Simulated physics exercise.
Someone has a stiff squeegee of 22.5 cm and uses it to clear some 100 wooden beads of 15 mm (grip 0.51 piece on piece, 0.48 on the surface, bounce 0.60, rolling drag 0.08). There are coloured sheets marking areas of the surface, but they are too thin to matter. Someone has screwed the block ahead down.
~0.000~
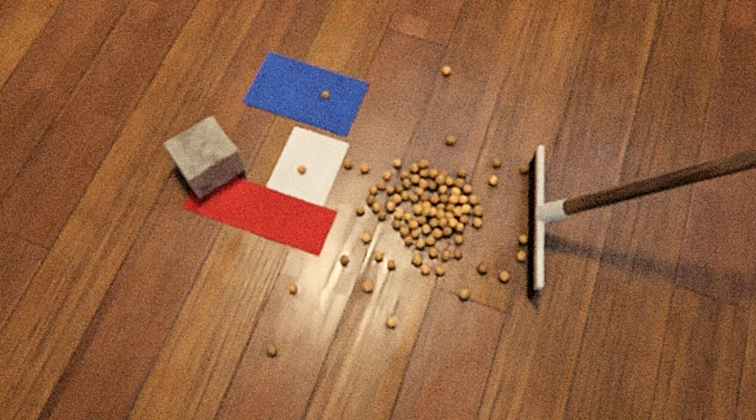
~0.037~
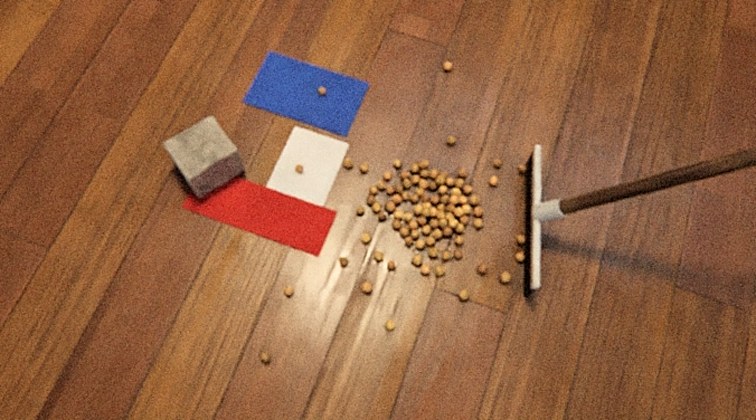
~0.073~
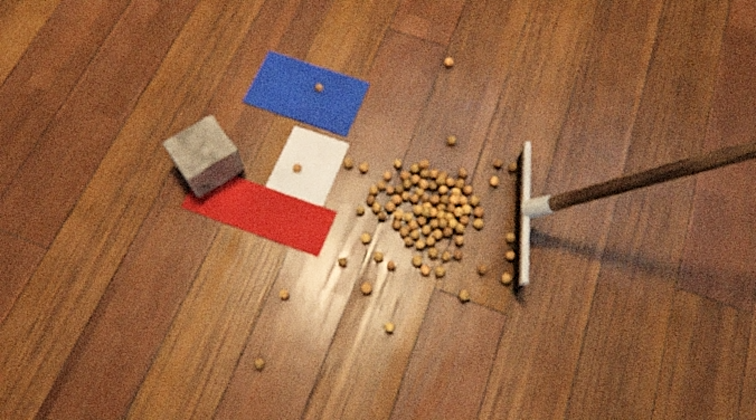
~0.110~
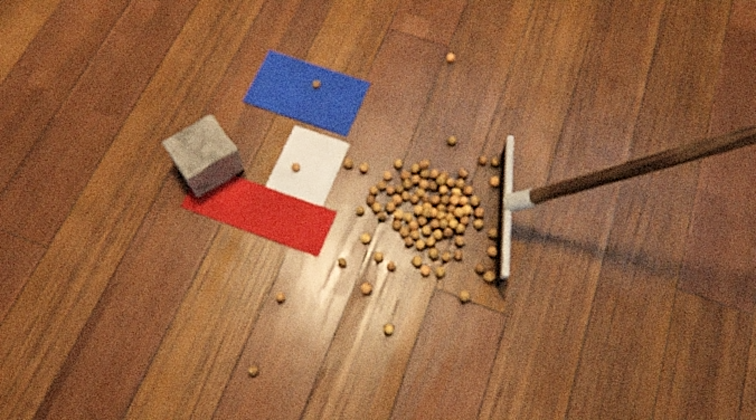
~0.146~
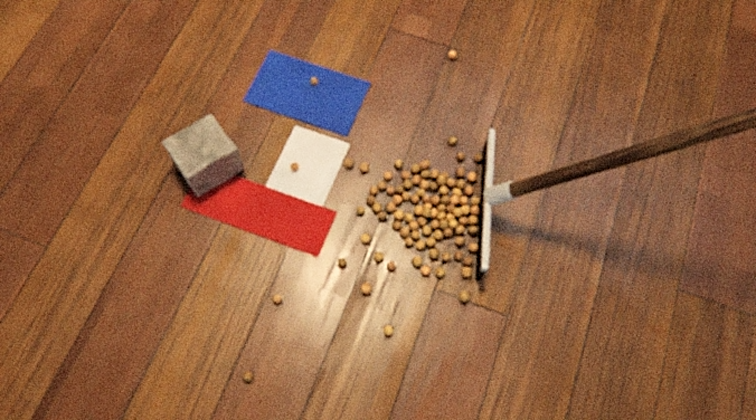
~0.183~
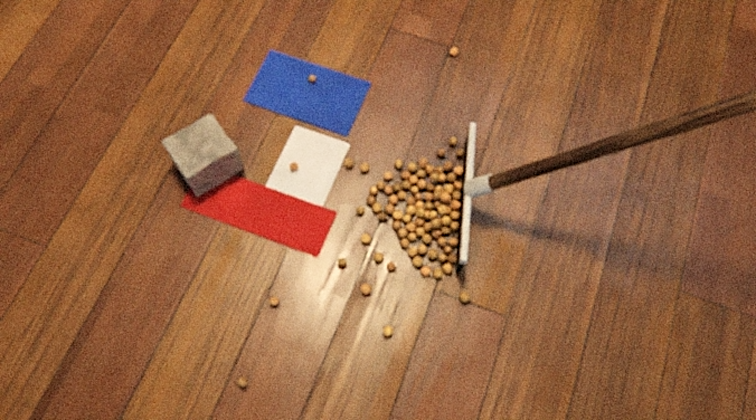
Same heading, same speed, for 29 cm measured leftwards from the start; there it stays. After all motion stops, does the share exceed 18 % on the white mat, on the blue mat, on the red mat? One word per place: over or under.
White mat: Under, blue mat: Under, red mat: Under.
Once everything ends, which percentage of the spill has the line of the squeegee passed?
It comes to about 10 per cent.
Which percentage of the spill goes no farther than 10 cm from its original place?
Close to 5 per cent, by my estimate.
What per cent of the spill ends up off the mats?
I'd reckon some 75 per cent.
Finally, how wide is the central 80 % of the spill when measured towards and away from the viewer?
Close to 34 cm front to back.
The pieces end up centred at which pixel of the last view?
The middle sits near pixel (243, 172).
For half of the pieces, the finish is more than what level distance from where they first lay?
Close to 32 cm, measured level.
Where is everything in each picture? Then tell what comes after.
The first frame shows squeegee from (538, 286) to (539, 152); moved 0.0 cm; pieces shifted so far, 0; middle of the spill at (426, 211); red mat at (260, 210); white mat at (309, 166); blue mat at (307, 93); block at (200, 147).
The second frame shows squeegee from (534, 286) to (536, 151); moved 0.6 cm; pieces shifted so far, 6; middle of the spill at (426, 212).
The third frame shows squeegee from (523, 282) to (526, 147); moved 2.3 cm; pieces shifted so far, 9; middle of the spill at (426, 212).
The fourth frame shows squeegee from (504, 275) to (509, 141); moved 5.2 cm; pieces shifted so far, 12; middle of the spill at (427, 212).
The fifth frame shows squeegee from (484, 268) to (491, 135); moved 8.3 cm; pieces shifted so far, 16; middle of the spill at (419, 210).
The sixth frame shows squeegee from (463, 260) to (472, 128); moved 11.5 cm; pieces shifted so far, 69; middle of the spill at (420, 212); red mat at (259, 210); white mat at (309, 165); blue mat at (308, 92); block at (199, 144). Its speed is about 0.87 m/s.
After 0.34 s, squeegee 25 cm from its start, spill 26 cm wide; red mat 5 %, white mat 5 %, off the mats 90 %.
After 0.50 s, squeegee 29 cm from its start, spill 32 cm wide; red mat 25 %, white mat 40 %, blue mat 15 %, off the mats 20 %.
After 0.64 s, squeegee 29 cm from its start, spill 34 cm wide; red mat 20 %, white mat 15 %, blue mat 15 %, off the mats 45 %.
At rest (1.9 s), red mat 15 %, white mat 5 %, blue mat 5 %, off the mats 75 %.
